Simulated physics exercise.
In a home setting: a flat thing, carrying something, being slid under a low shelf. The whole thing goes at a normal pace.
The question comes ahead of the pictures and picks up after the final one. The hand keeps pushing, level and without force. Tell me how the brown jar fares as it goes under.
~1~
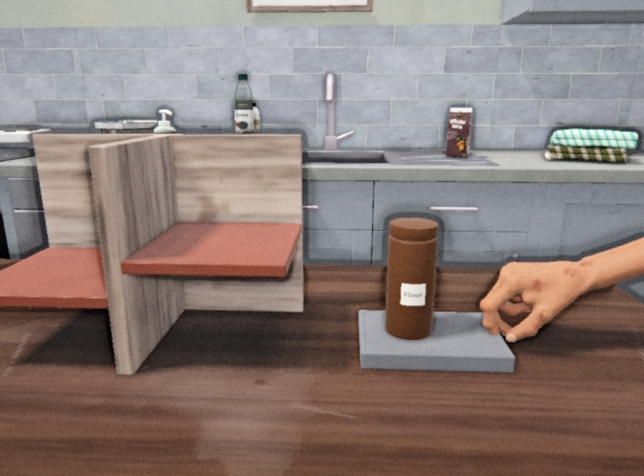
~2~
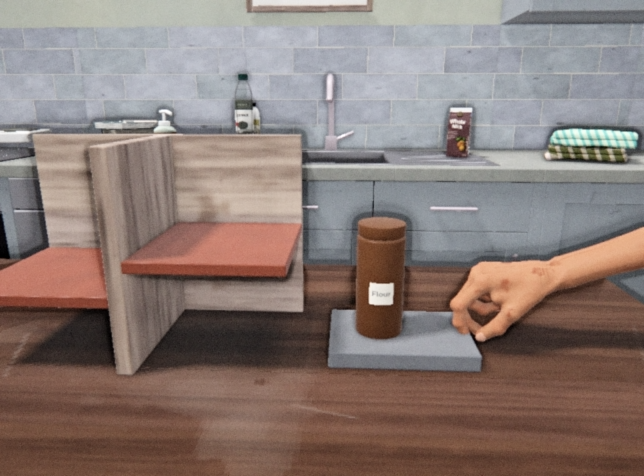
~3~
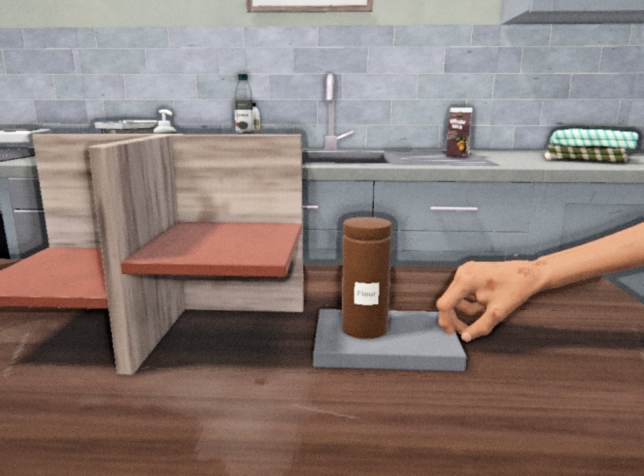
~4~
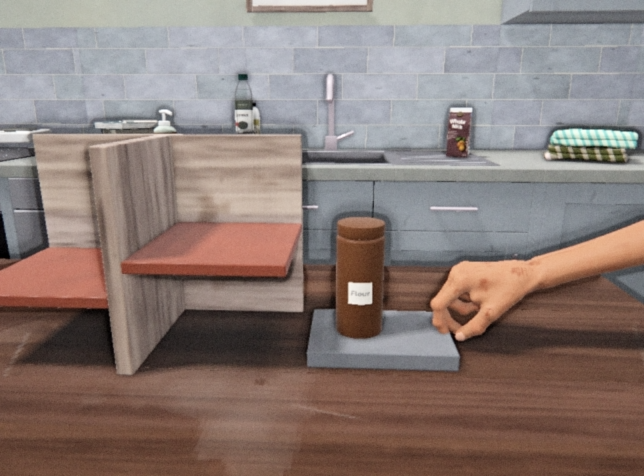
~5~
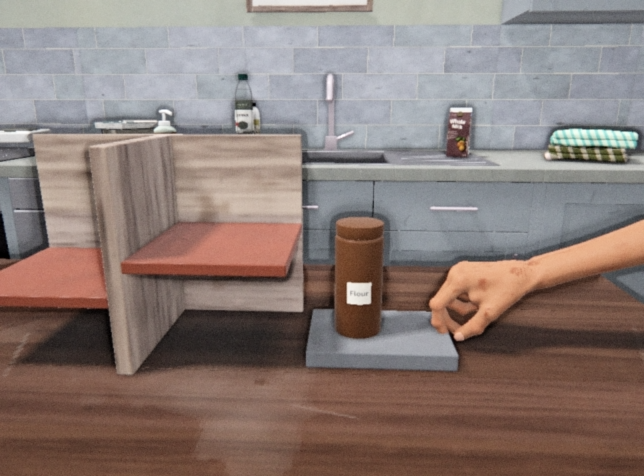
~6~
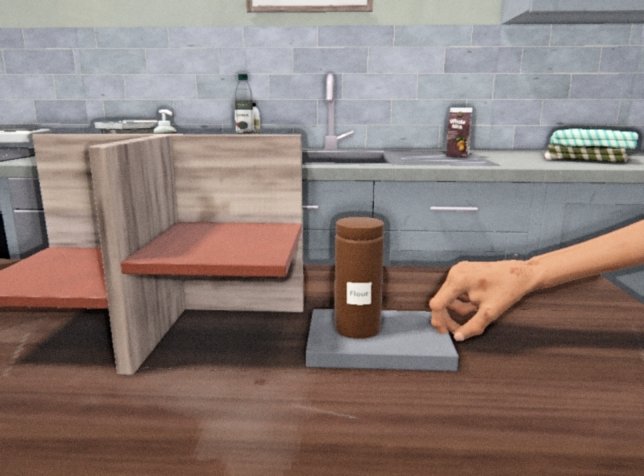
The brown jar takes a knock.
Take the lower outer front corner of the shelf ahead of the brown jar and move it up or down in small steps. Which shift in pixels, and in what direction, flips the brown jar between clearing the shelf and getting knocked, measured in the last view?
Close to 36 pixels in the upward direction.
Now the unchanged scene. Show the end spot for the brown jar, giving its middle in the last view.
It ends up around (337, 314).
Then, 1.50 s past the last view, brown jar leaning 36° off how it started near (313, 274).
Finally, the brown jar is knocked back, near (338, 314).
